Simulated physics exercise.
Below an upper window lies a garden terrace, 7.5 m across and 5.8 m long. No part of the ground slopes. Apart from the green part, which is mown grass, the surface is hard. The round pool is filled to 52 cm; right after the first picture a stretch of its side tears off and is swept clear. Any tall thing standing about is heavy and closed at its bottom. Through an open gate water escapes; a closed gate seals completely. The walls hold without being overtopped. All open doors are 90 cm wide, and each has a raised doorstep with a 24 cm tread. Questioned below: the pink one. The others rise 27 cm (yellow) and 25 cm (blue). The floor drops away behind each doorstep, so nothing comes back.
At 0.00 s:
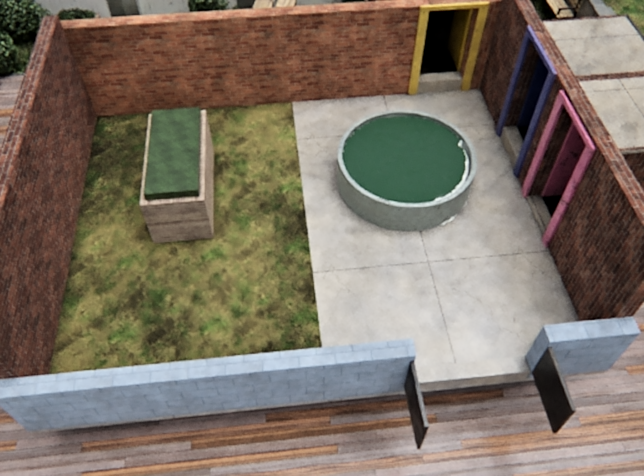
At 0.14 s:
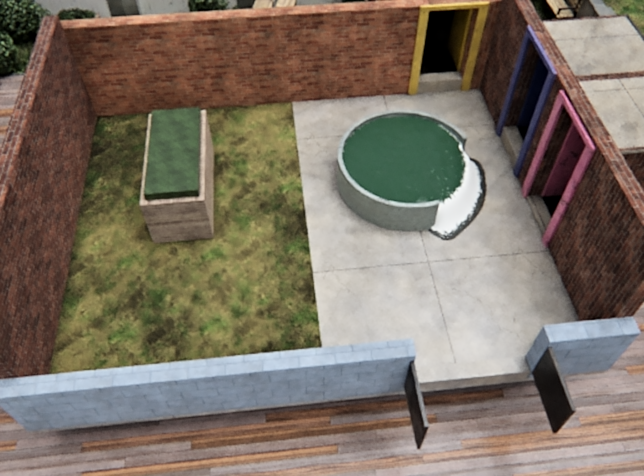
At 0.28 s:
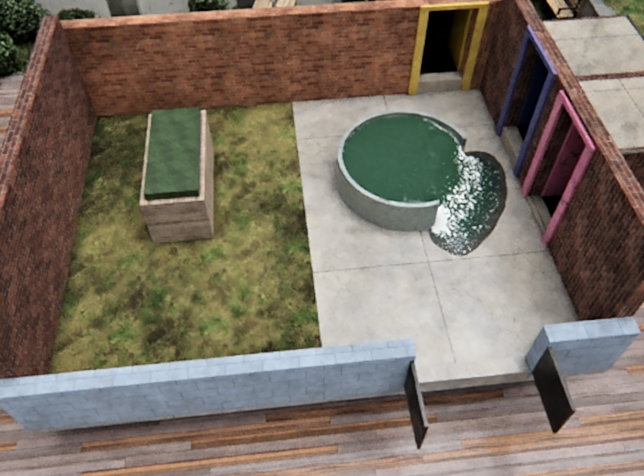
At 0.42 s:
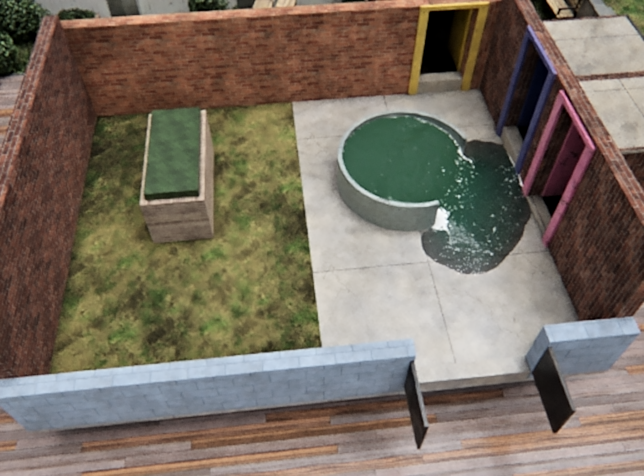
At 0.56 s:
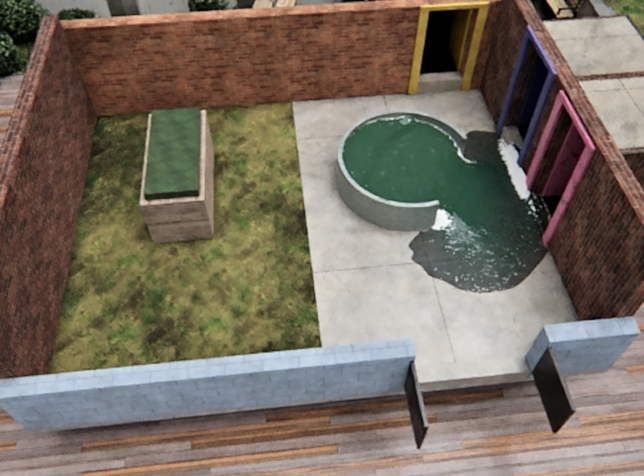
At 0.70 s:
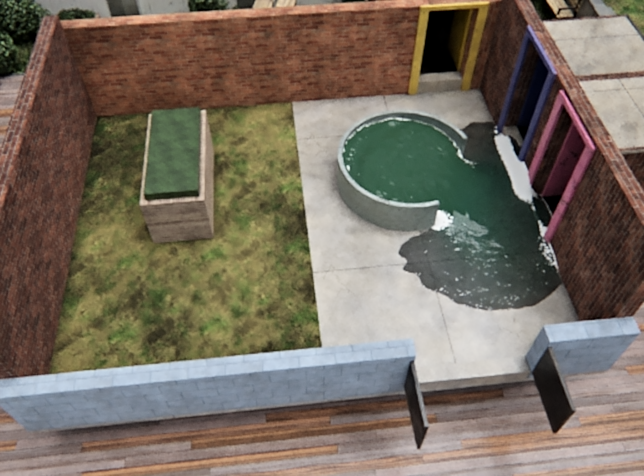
On a brick-walled terrace with grass on the left and paving on the right, the right side of a round pool breaks open, and green water pours through the gap, spreading across the paving to the pink door.
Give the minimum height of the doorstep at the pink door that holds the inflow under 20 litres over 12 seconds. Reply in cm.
27 cm.
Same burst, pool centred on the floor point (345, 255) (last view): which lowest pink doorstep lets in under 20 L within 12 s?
With that change, some 13.0 centimetres.
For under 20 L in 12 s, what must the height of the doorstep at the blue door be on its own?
Roughly 17 cm at the blue door.
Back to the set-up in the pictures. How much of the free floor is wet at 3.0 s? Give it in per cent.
Approximately 30 % of the floor.
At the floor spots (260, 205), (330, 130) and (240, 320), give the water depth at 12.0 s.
Ordered as asked: 4, 3, 3 cm.
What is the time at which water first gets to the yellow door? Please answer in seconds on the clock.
Yellow 1.8 s.
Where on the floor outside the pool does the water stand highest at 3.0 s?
Around pixel (579, 337).
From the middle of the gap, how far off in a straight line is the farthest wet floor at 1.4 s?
The front sits around 3.2 m out.
After 1.4 s water covers 15 % of the floor, deepest (34 cm) near (517, 189); 27 cm at the pink door, 87 litres in over its 5 cm doorstep.
After 3.0 s water covers 30 % of the floor, deepest (28 cm) near (579, 337); 18 cm at the pink door, 287 litres in over its 5 cm doorstep.
After 12.0 s water covers 90 % of the floor, deepest (4 cm) near (316, 376); 3 cm at the pink door, 388 litres in over its 5 cm doorstep.
At the pink door as built, the water arrived by 0.6 s and peaked near 27 cm at 1.6 s.
With a doorstep of 23 cm, 47 litres would have come in within the 12 s; with 31.5 cm, 5 litres. So under 20 litres takes about 27 cm.
